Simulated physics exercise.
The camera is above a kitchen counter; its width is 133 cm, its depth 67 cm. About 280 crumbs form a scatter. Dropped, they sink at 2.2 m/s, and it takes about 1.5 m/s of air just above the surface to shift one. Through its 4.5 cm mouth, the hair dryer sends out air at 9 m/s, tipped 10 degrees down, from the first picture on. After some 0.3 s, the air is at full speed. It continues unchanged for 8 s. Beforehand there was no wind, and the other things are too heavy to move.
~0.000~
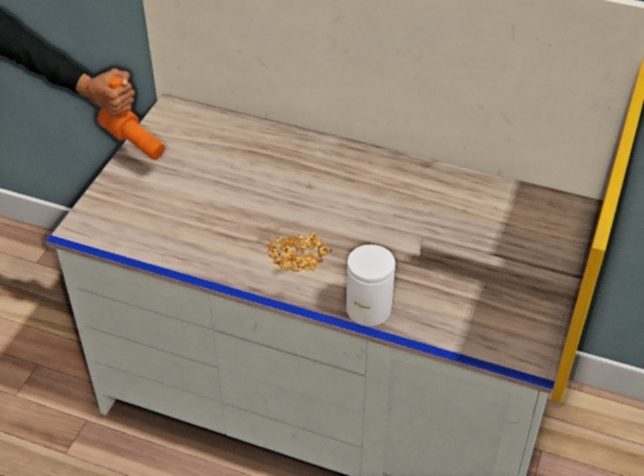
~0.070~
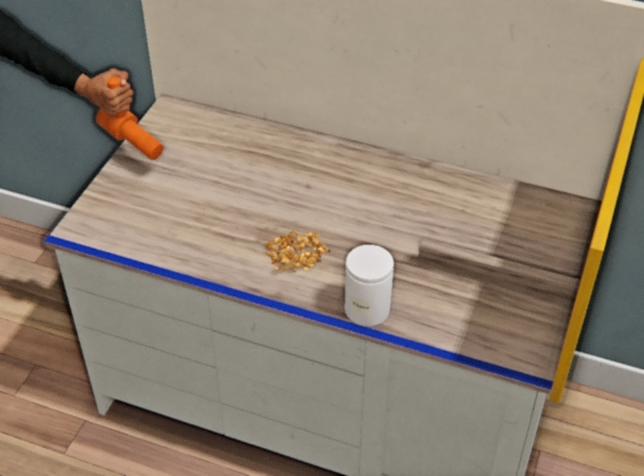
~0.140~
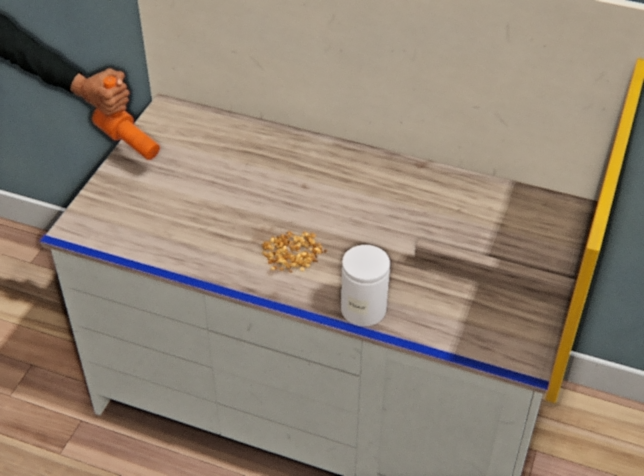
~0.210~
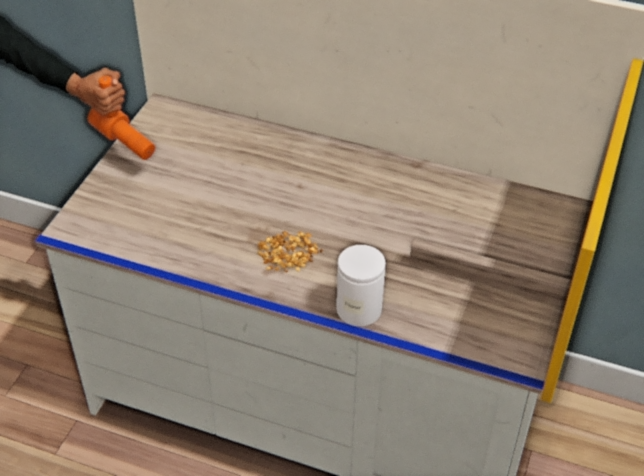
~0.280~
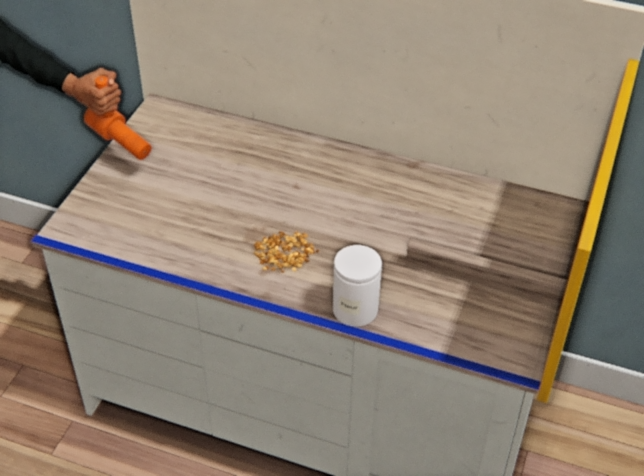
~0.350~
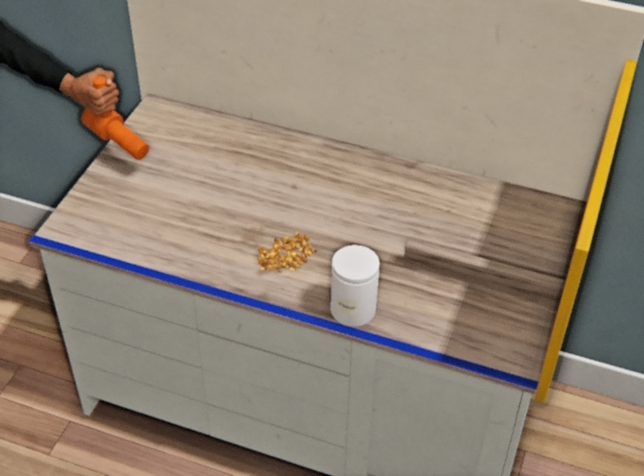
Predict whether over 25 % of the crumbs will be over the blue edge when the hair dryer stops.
Chances are the quarter threshold gets crossed at that edge.
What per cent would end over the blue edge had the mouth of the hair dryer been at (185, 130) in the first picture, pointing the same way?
100 per cent, roughly.
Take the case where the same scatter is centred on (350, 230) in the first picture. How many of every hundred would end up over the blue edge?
In that setup it'd be around 0 in a hundred.
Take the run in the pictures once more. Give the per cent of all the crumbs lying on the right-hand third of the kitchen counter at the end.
Roughly 30 in a hundred.
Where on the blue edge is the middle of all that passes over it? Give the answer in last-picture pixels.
(321, 327).
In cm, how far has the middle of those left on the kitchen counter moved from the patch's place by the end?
70 cm.
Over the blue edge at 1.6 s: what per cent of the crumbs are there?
Near 60 %.
After 1.6 s the count stands so, 60 % are over the blue edge; the middle of those still in play is near (544, 339).
After 2.6 s the count stands so, 63 % are over the blue edge; the middle of those still in play is near (544, 333).
After 4.4 s the count stands so, 65 % are over the blue edge; the middle of those still in play is near (547, 331).
After 8.0 s, at the end, 65 % are over the blue edge; the middle of those still in play is near (547, 331).
